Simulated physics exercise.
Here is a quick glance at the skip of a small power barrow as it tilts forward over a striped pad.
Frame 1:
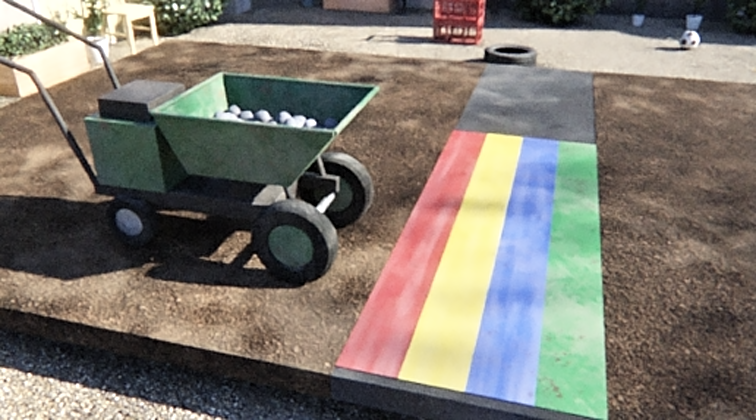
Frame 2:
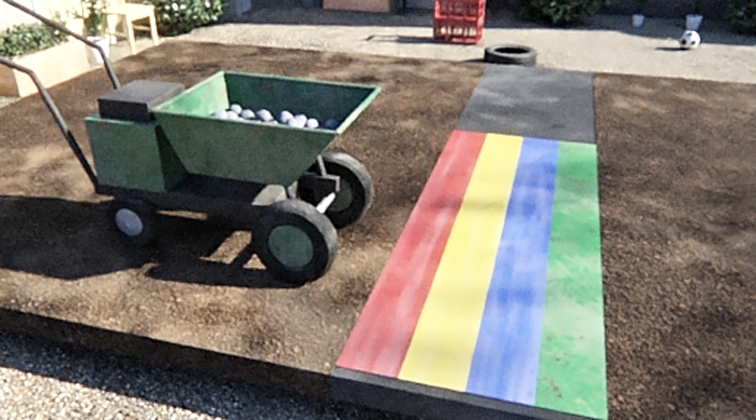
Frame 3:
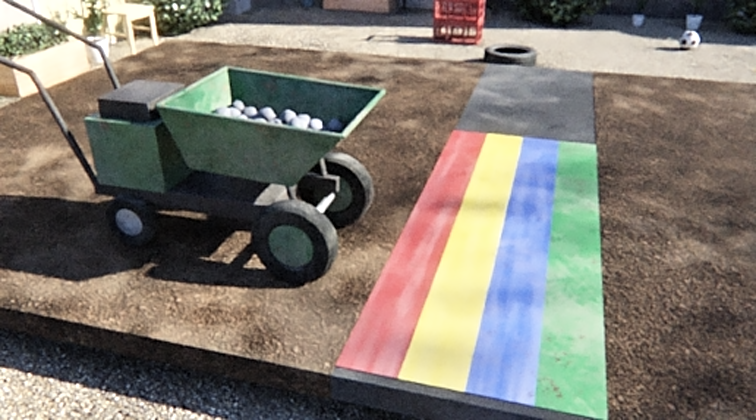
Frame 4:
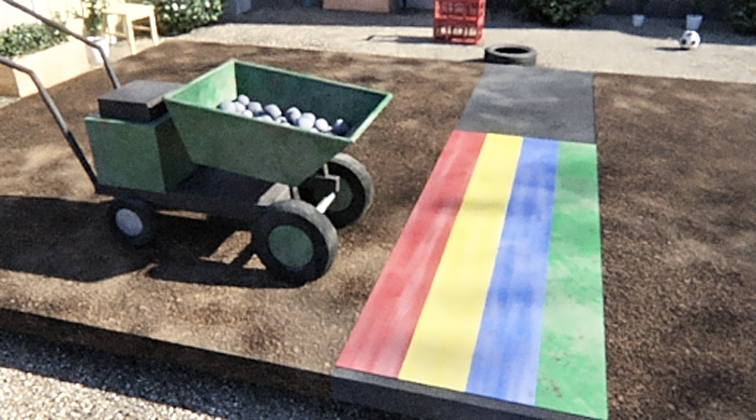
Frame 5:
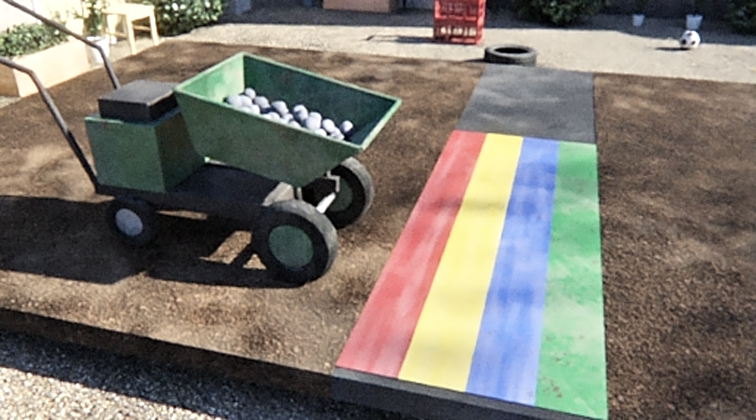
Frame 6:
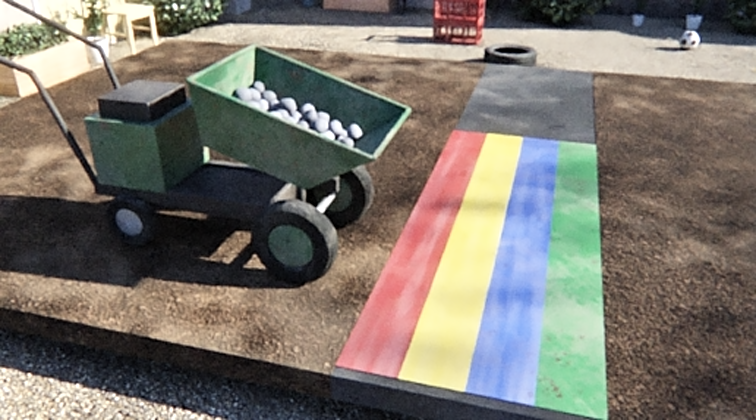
On a patch of brown soil in a sunny yard, the green skip of a small barrow, loaded with round cobbles, gradually tilted forward toward a pad striped red, yellow, blue and green.
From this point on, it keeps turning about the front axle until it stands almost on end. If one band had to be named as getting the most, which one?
I would name yellow.
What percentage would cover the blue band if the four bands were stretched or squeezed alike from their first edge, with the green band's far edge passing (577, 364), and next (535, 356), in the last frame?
In order, 30 % and 30 %.
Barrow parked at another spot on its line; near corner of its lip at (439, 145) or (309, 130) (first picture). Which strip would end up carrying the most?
Case 1 - that green strip; case 2 - the yellow one.
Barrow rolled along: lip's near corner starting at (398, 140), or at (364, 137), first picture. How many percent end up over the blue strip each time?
The first position yields around 40 per cent; the second yields around 40 per cent.
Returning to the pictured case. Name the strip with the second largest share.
The next spot goes to the blue one.
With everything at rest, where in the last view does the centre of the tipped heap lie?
Resting centre, last picture - approx. (493, 267).
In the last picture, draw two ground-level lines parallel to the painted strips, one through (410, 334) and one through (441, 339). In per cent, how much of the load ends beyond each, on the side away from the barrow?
90 % and 70 %, in that order.
Soon after the last picture, skip tipped steeply; all in the skip.
A little later, skip tipped right over; about two thirds in the skip; about a quarter over the yellow strip.
Later still, skip tipped right over; a small part in the skip; about half over the yellow strip; about a quarter over the blue strip; a small part over the green strip; a stray few off the paint.
At rest, skip tipped right over; a small part in the skip; none over the red strip; about half over the yellow strip; about a quarter over the blue strip; a small part over the green strip; a small part off the paint.
